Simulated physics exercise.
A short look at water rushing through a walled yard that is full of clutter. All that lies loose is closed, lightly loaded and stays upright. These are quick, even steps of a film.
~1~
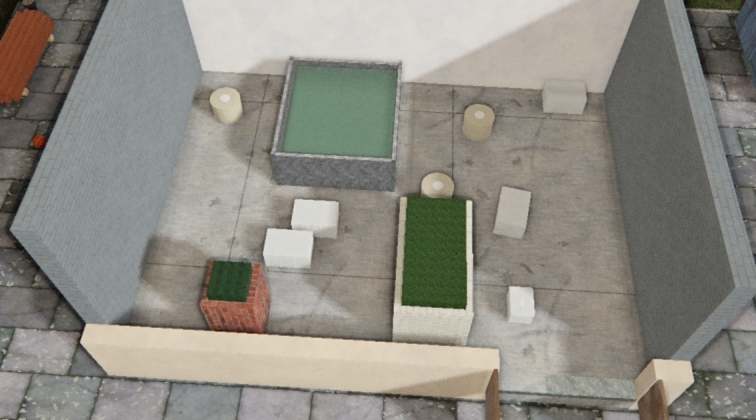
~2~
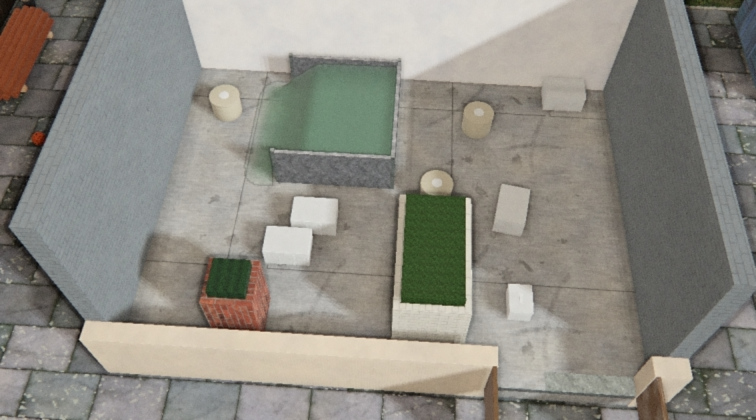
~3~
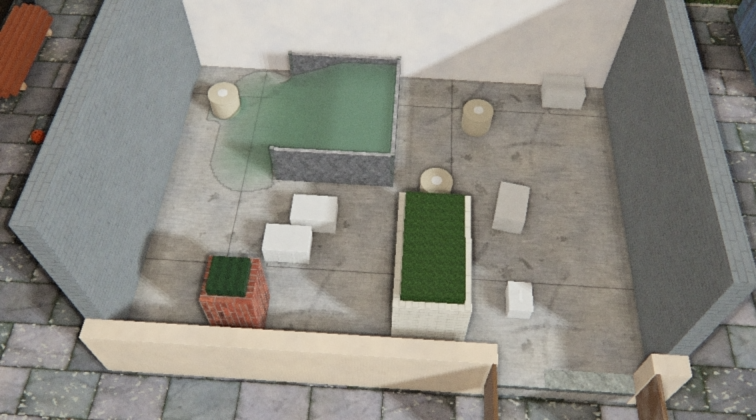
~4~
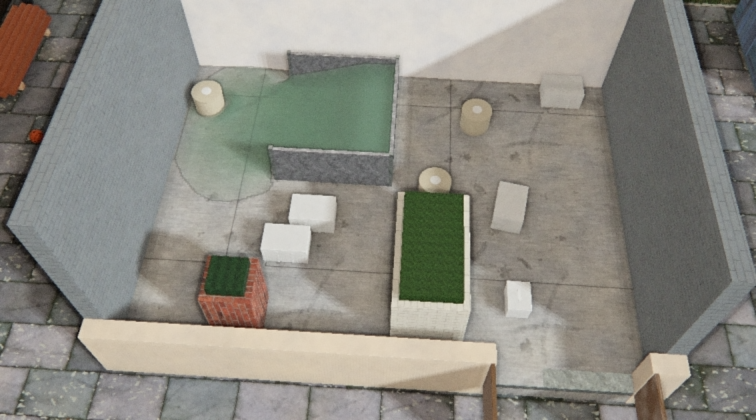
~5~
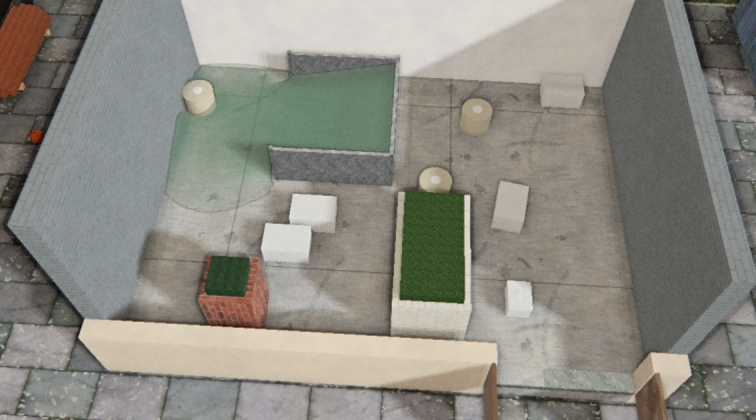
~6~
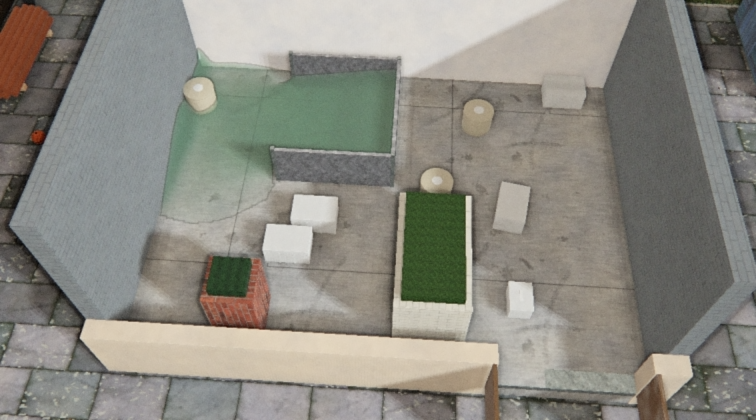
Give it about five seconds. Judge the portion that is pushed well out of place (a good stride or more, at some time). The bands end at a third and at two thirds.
That comes to under a third.
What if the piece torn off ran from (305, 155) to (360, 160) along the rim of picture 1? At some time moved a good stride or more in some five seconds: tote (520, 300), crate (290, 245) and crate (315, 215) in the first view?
In turn: Never so far, moved that far, that far or more.
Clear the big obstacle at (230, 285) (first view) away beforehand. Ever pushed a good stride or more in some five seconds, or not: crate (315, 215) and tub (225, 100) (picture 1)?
In that order: Under that, swept aside.
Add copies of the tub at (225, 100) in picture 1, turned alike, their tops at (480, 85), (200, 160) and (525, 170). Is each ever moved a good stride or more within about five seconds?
As listed: Moved that far, yes, short of that.
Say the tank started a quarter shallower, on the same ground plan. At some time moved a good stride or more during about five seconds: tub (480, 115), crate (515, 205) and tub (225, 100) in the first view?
In that order: Never so far, short of that, swept aside.
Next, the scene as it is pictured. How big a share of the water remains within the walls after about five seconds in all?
Close to 100 %.
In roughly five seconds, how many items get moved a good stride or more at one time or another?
The number is 2.
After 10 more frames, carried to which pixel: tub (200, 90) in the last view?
Near (248, 61).
A moment on, 0 of 8 are well off their spots; 1 afloat.
Next, 1 of 8 are well off their spots; 1 afloat.
Later, 1 of 8 are well off their spots; 1 afloat.
In the end, 2 of 8 are well off their spots, and 2 have been at some point; 2 afloat.
